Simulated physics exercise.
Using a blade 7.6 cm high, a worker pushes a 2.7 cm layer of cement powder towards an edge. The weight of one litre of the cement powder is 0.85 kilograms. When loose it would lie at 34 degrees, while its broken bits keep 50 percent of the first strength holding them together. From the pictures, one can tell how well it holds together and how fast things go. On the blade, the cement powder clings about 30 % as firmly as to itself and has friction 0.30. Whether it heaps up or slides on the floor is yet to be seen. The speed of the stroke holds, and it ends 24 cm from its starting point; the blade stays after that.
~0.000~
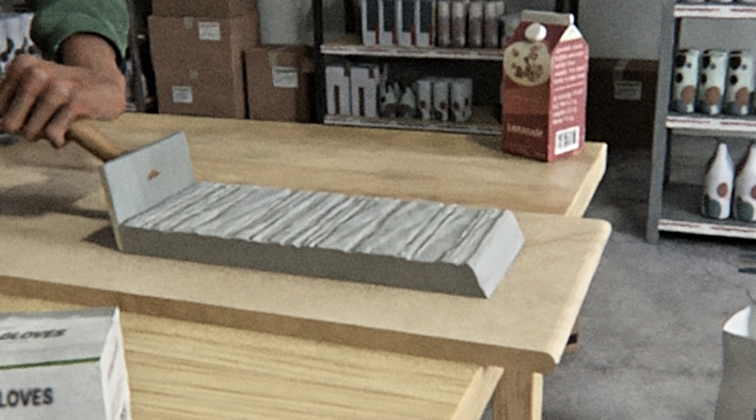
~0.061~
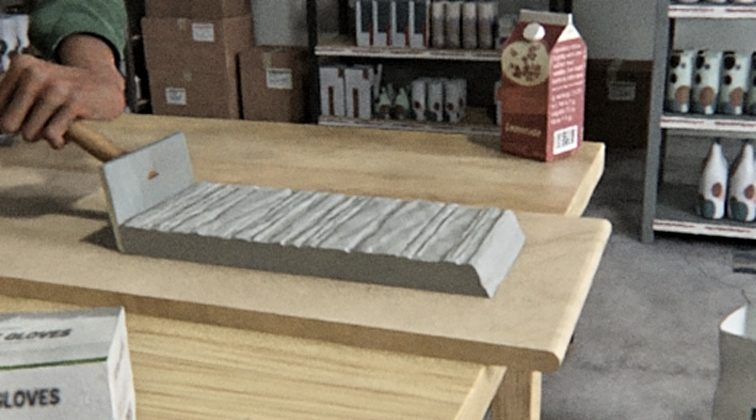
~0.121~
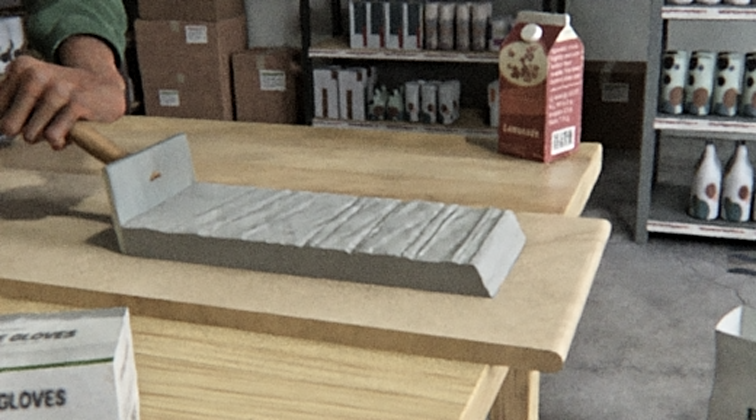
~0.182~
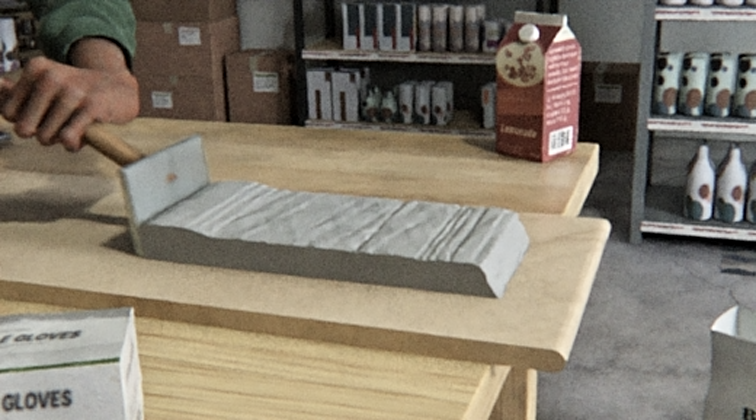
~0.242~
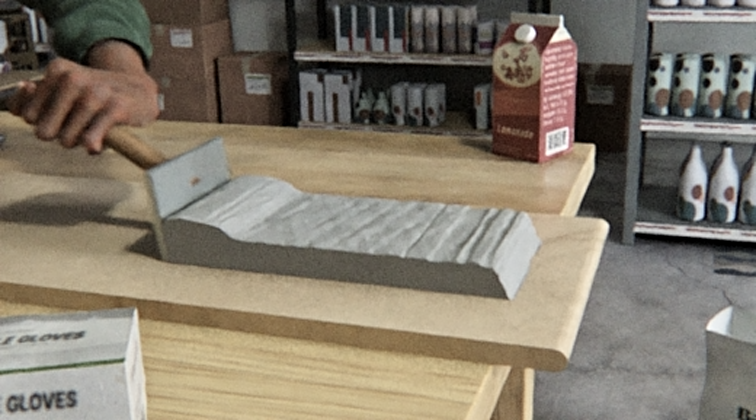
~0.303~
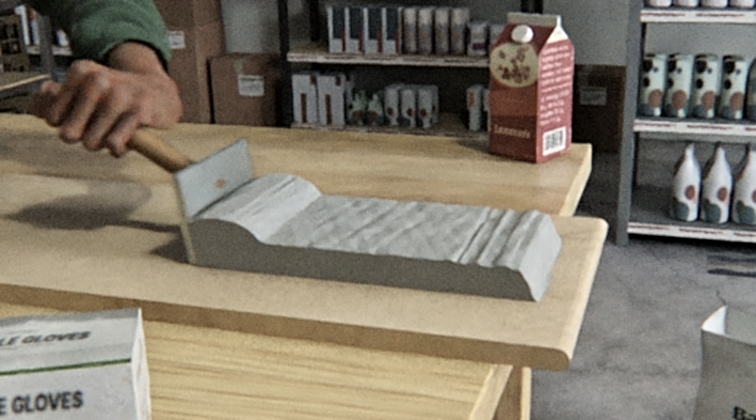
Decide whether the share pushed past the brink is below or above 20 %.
Higher than 20 %.
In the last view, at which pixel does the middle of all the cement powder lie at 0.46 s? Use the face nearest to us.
Around (419, 271).
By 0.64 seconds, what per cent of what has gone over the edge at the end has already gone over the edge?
50 per cent.
After 0.46 s, 0 % has gone over the edge.
After 0.64 s, 21 % has gone over the edge.
After 0.83 s, 43 % has gone over the edge.
After 1.01 s, 43 % has gone over the edge.
After 1.39 s, at the end, 44 % has gone over the edge.
